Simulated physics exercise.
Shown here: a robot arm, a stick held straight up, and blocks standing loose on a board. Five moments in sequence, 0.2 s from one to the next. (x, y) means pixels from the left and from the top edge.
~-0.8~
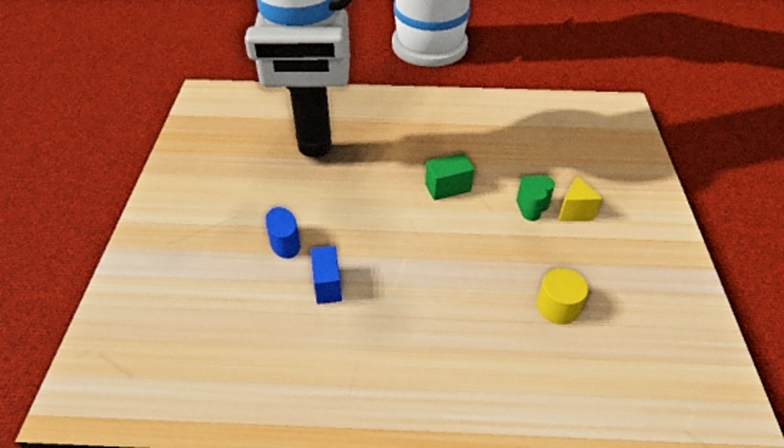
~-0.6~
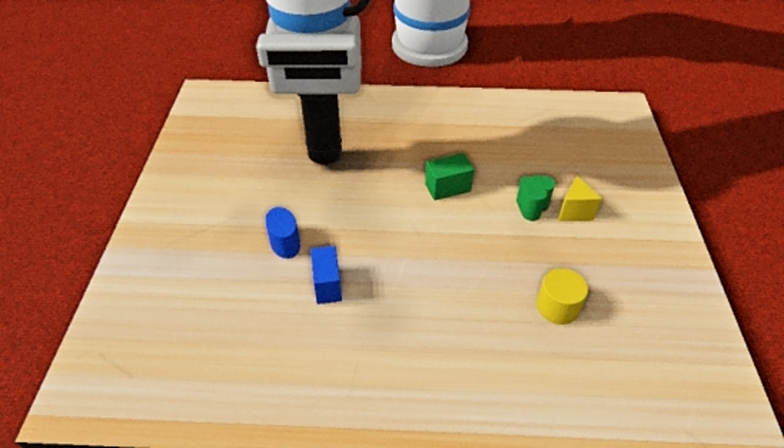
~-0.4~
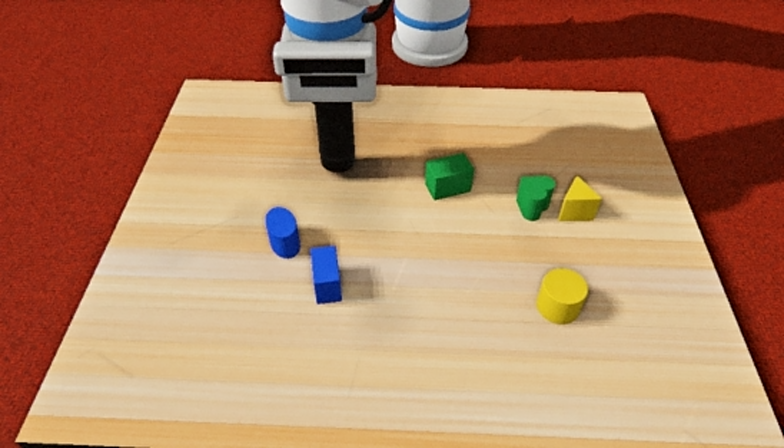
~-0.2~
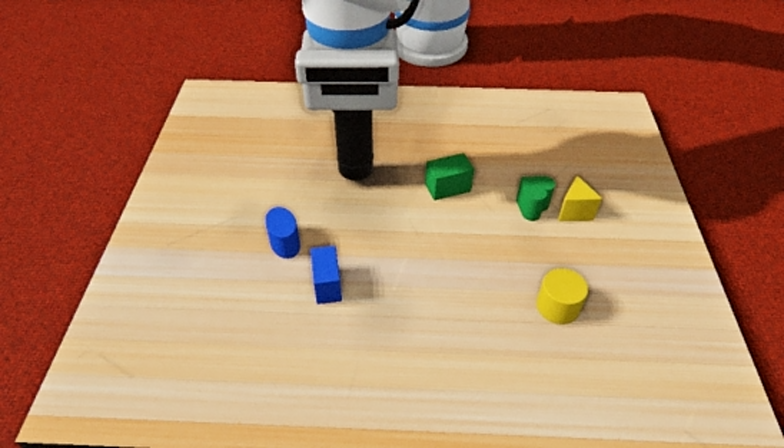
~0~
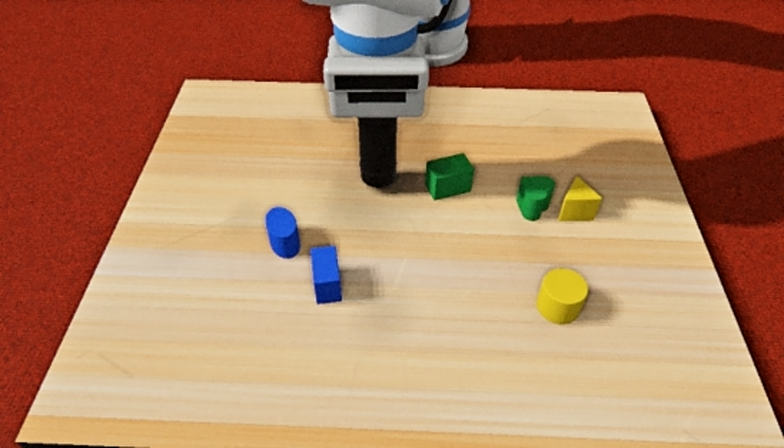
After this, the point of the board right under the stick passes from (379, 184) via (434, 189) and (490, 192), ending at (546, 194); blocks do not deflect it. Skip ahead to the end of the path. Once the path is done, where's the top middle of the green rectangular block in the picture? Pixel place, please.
The point I'd pick in the picture is (587, 163).
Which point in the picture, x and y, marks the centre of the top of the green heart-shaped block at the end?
Most likely (561, 196).
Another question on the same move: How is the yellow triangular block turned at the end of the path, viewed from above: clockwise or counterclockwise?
Against the clock.
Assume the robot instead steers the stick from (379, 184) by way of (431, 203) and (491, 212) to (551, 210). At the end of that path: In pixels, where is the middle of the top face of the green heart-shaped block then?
Most likely (587, 181).
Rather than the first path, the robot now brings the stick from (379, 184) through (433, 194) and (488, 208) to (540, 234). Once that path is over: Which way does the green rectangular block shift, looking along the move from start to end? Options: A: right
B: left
(B)
On the path given first. One third of the way, stick (435, 182); green rectangular block (476, 167).
Two thirds of the way, stick (492, 185); green rectangular block (533, 167).
At the end, stick (548, 187); green rectangular block (587, 163); green heart-shaped block (561, 196), turned 75° clockwise; yellow triangular block (588, 194), turned 30° anticlockwise.
